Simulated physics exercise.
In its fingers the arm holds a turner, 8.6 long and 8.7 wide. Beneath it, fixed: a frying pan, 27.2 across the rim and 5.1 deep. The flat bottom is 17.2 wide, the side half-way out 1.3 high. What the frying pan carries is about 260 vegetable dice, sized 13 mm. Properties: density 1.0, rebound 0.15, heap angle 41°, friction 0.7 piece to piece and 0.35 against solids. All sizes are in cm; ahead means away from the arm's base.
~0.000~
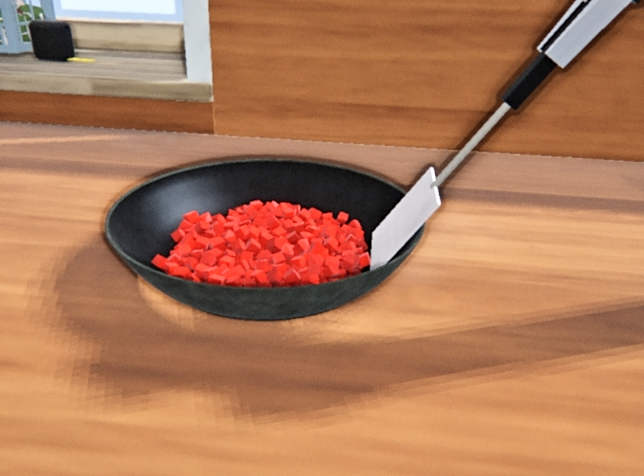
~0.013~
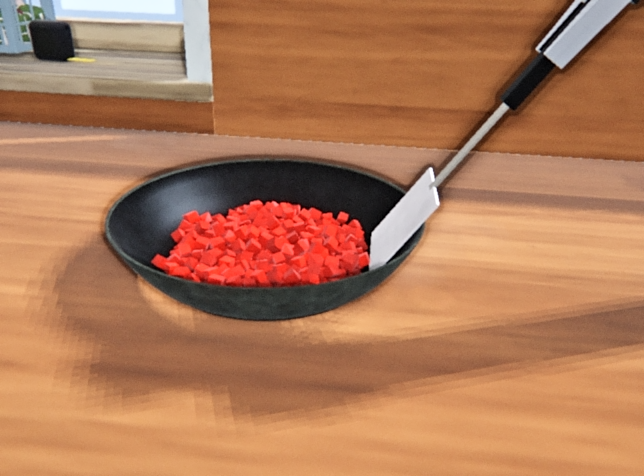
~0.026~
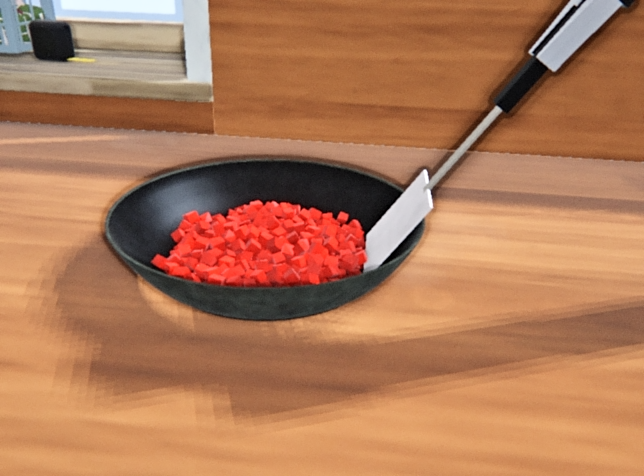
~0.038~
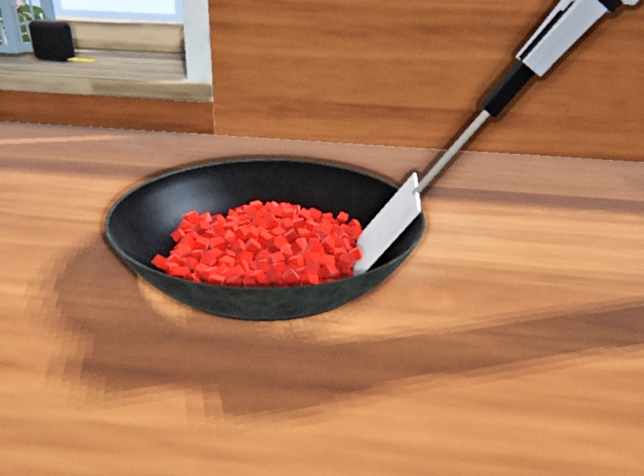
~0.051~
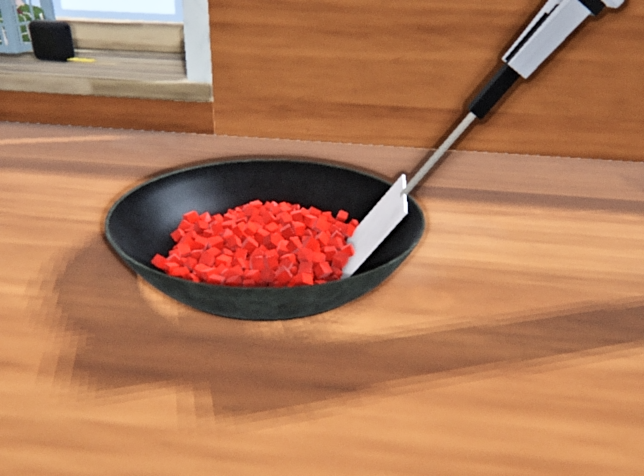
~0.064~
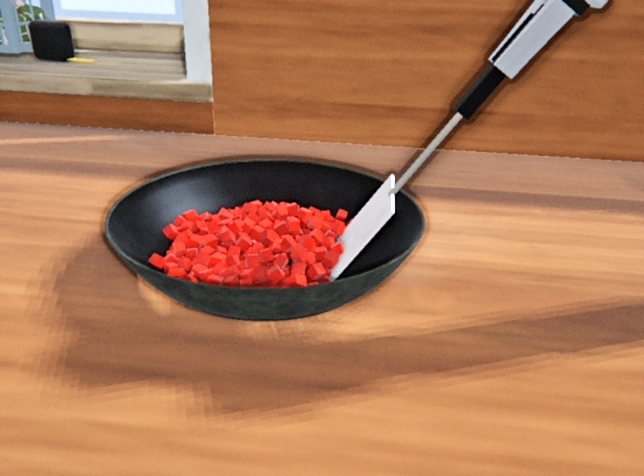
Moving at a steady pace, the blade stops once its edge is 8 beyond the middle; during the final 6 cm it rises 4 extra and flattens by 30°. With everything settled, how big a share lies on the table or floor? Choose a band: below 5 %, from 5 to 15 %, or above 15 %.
From 5 to 15 %.
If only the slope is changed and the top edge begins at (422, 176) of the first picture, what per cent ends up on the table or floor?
10 percent or so.
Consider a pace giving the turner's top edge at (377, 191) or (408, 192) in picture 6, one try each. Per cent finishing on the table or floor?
First try about 20 %, second try about 5 %.
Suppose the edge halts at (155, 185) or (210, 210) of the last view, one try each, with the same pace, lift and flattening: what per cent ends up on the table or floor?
Estimates, in order: 35 % and 0 %.
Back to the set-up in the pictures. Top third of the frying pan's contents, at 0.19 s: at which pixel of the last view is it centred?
I'd put it somewhere near (176, 214).
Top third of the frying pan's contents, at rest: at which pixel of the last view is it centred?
Close to pixel (164, 216).
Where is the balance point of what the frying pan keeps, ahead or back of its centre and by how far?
The kept load is shifted forward by about 5.5 cm.
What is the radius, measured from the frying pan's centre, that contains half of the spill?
About 18 cm out from the centre.
After 0.13 s, sloping 56°, highest piece 5 above the table; 260 in the frying pan.
After 0.19 s, sloping 46°, highest piece 7 above the table; 260 in the frying pan.
After 0.42 s, sloping 26°, highest piece 6 above the table; 242 in the frying pan, 15 on the table or floor, 3 on the blade or in flight.
After 1.47 s, sloping 26°, highest piece 6 above the table; 242 in the frying pan, 18 on the table or floor.
At rest, 242 in the frying pan, 18 on the table or floor. That is 7 % on the table or floor.
